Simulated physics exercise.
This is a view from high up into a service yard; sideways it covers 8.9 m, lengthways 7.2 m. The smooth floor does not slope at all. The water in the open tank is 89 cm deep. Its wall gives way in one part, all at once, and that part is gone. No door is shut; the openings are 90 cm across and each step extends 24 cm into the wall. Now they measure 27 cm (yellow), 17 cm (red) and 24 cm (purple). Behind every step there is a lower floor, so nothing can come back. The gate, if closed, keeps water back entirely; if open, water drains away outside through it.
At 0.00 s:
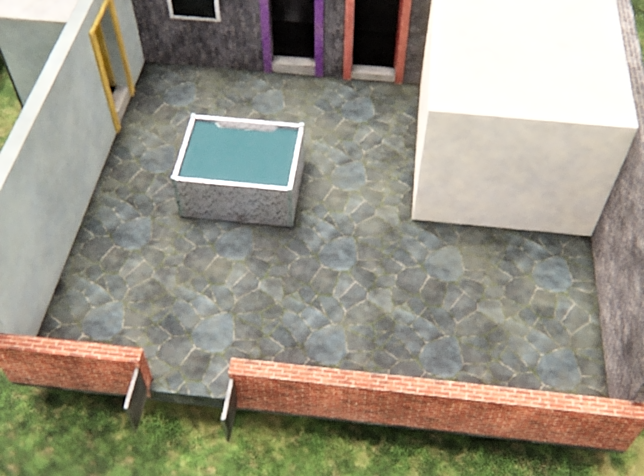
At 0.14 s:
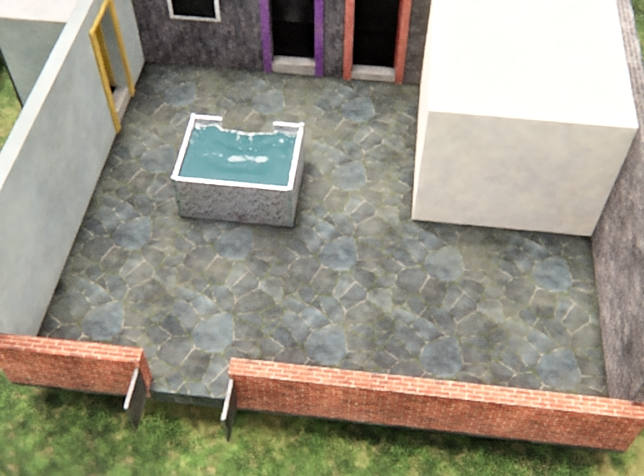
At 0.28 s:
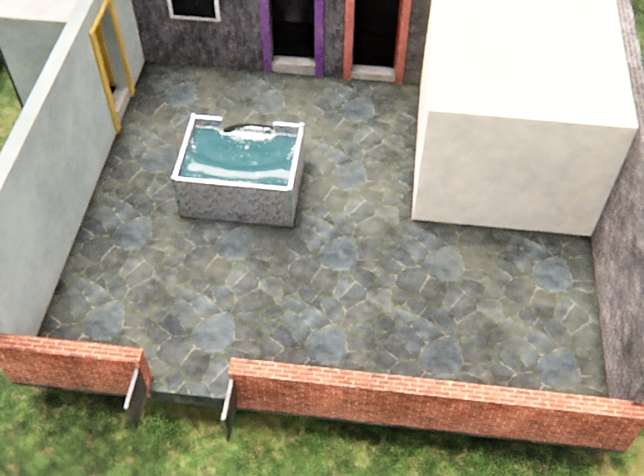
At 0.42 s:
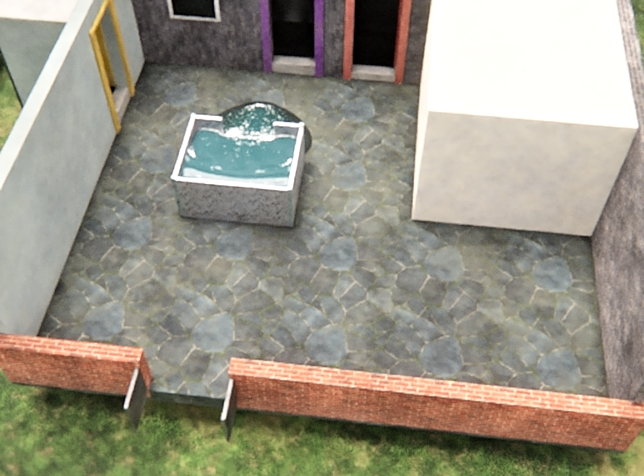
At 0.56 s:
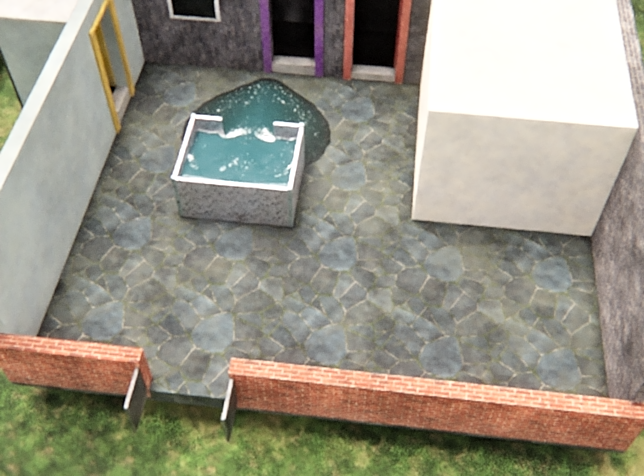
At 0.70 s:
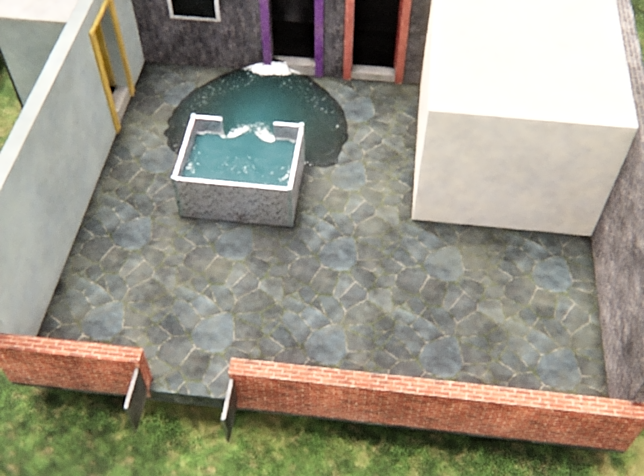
Walled stone-paved yard, water pouring through a gap in the open tank's far side and spreading across floor toward the back wall.
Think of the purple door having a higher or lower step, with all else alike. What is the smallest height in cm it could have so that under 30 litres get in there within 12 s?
32 cm.
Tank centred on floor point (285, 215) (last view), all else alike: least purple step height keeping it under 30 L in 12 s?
Then close to 28 cm.
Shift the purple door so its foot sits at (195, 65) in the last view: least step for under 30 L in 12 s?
17 cm.
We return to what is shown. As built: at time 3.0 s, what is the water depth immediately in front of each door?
Yellow door 13 cm, red door 12 cm, purple door 22 cm.
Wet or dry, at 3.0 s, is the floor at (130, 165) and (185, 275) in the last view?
In order, the two points are soaked and bone dry.
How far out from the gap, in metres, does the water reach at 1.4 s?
3.6 m.
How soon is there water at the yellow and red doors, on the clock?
Arrival at yellow is 1.4 seconds, at red 1.1 seconds.
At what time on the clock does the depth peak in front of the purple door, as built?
Some 1.2 s, more or less.
After 1.4 s water covers 20 % of the floor, deepest (40 cm) near (263, 76); 40 cm at the purple door, 47 litres in over its 24 cm step.
After 3.0 s water covers 30 % of the floor, deepest (26 cm) near (411, 89); 22 cm at the purple door, 95 litres in over its 24 cm step.
After 12.0 s water covers 90 % of the floor, deepest (8 cm) near (236, 226); 5 cm at the purple door, 96 litres in over its 24 cm step.
At the purple door as built, the water arrived by 0.7 s and peaked near 41 cm at 1.2 s.
Run again over the same 12 s with other heights there, 77 litres in over 26 cm, 13 litres over 35.5 cm. The limit of 30 litres is kept from about 32 cm up.
